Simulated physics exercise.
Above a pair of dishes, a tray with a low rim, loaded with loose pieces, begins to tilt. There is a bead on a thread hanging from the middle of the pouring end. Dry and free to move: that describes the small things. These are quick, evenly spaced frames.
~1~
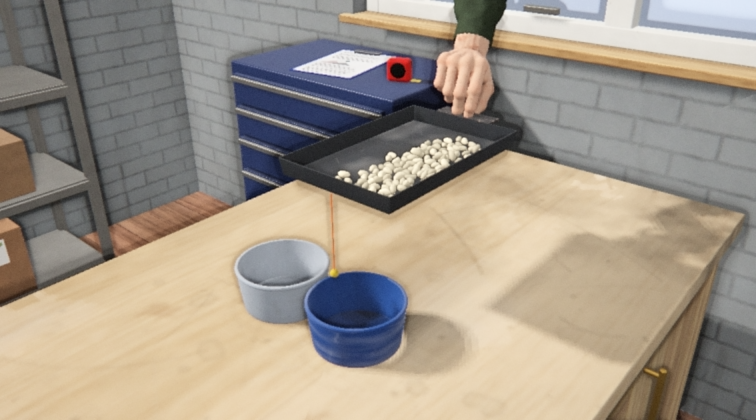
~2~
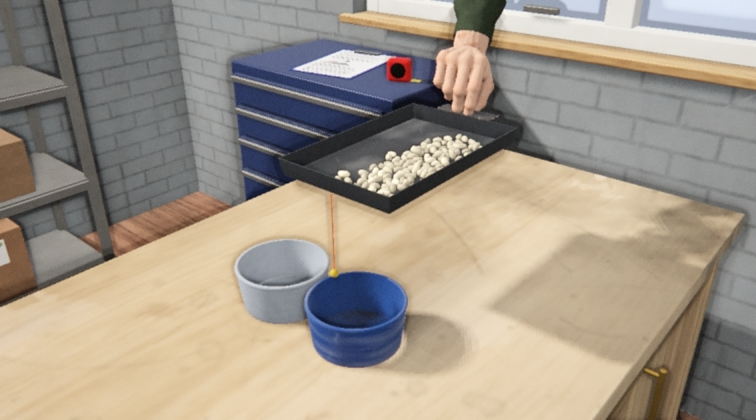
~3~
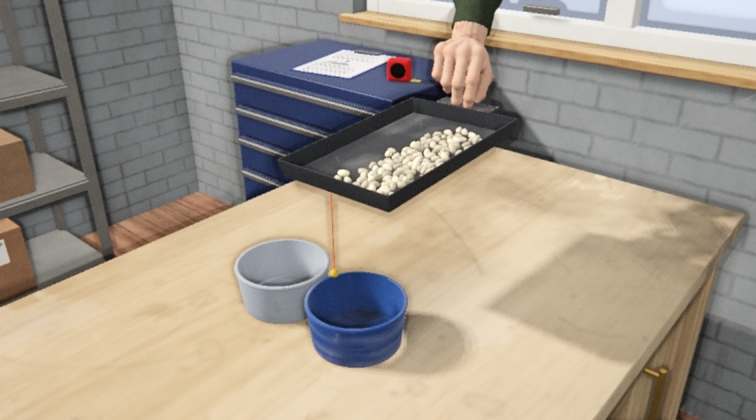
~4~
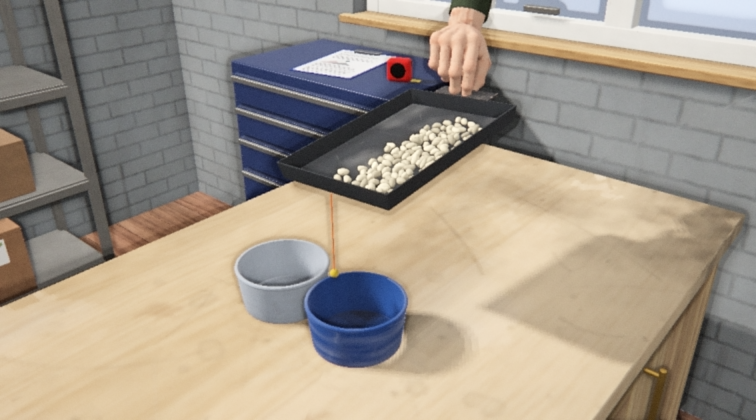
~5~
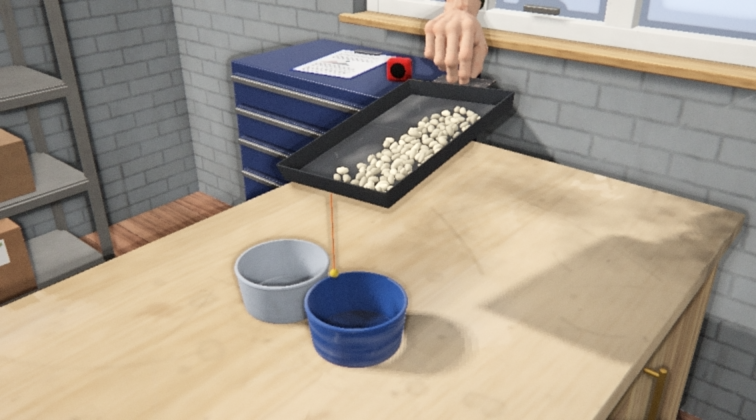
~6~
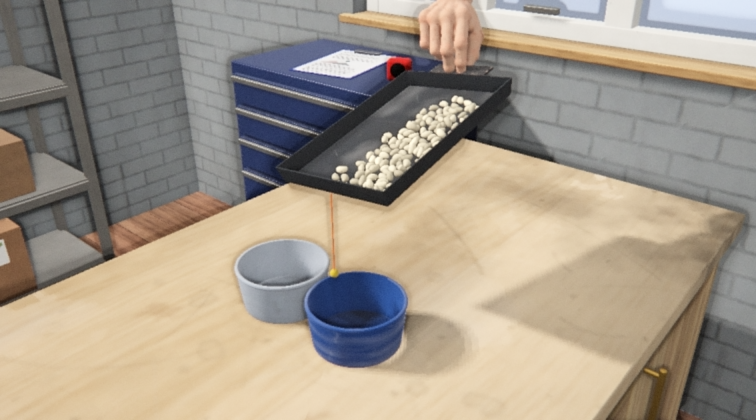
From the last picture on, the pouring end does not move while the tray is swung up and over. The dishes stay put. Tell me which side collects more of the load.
The left-side dish receives more.
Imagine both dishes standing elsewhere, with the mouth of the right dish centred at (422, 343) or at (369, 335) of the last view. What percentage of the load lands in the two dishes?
Around 10 then around 60 per cent.
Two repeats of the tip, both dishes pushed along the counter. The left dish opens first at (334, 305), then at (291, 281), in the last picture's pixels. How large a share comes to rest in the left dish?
About 10 and 90 per cent respectively.
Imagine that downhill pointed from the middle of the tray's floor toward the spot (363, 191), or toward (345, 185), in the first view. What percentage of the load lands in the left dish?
I'd say roughly 0 percent with the first slope, 20 percent with the other.
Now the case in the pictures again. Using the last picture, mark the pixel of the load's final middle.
Centre at rest: Close to (277, 303).
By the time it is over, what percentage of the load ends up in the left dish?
About 80 per cent.
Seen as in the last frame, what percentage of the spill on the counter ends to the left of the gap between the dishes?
I'd guess close to 100 %.
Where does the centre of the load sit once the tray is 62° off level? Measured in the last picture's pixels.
The load's middle is around (323, 161).
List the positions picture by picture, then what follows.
Corners of the pouring end (283, 157) and (389, 196), level; middle of the load (418, 166), white beans; left dish (249, 297); right dish (322, 339); bead on its thread (334, 273), in the first picture.
Corners of the pouring end (283, 158) and (389, 195), level; middle of the load (418, 165), in the second picture.
Corners of the pouring end (282, 159) and (388, 194), tipped barely, lowest at the left corner; middle of the load (418, 161), in the third picture.
Corners of the pouring end (281, 161) and (386, 192), tipped a little, lowest at the left corner; middle of the load (417, 155), in the fourth picture.
Corners of the pouring end (280, 164) and (385, 191), tipped a little, lowest at the left corner; middle of the load (416, 149), in the fifth picture.
Corners of the pouring end (280, 166) and (383, 189), tipped clearly, lowest at the left corner; middle of the load (414, 143); left dish (249, 297); right dish (322, 339), in the sixth picture.
Just after the last frame, tray tipped steeply; almost all on the tray; just a few in the air.
A moment on, tray tipped past a quarter turn; the larger part on the tray; about a tenth in the left dish; just a few outside both; just a few in the air.
Further on, tray tipped past a quarter turn; just a few in the right dish; the larger part in the left dish; roughly a quarter outside both.
When it is over, tray tipped past a quarter turn; just a few in the right dish; the larger part in the left dish; roughly a quarter outside both.
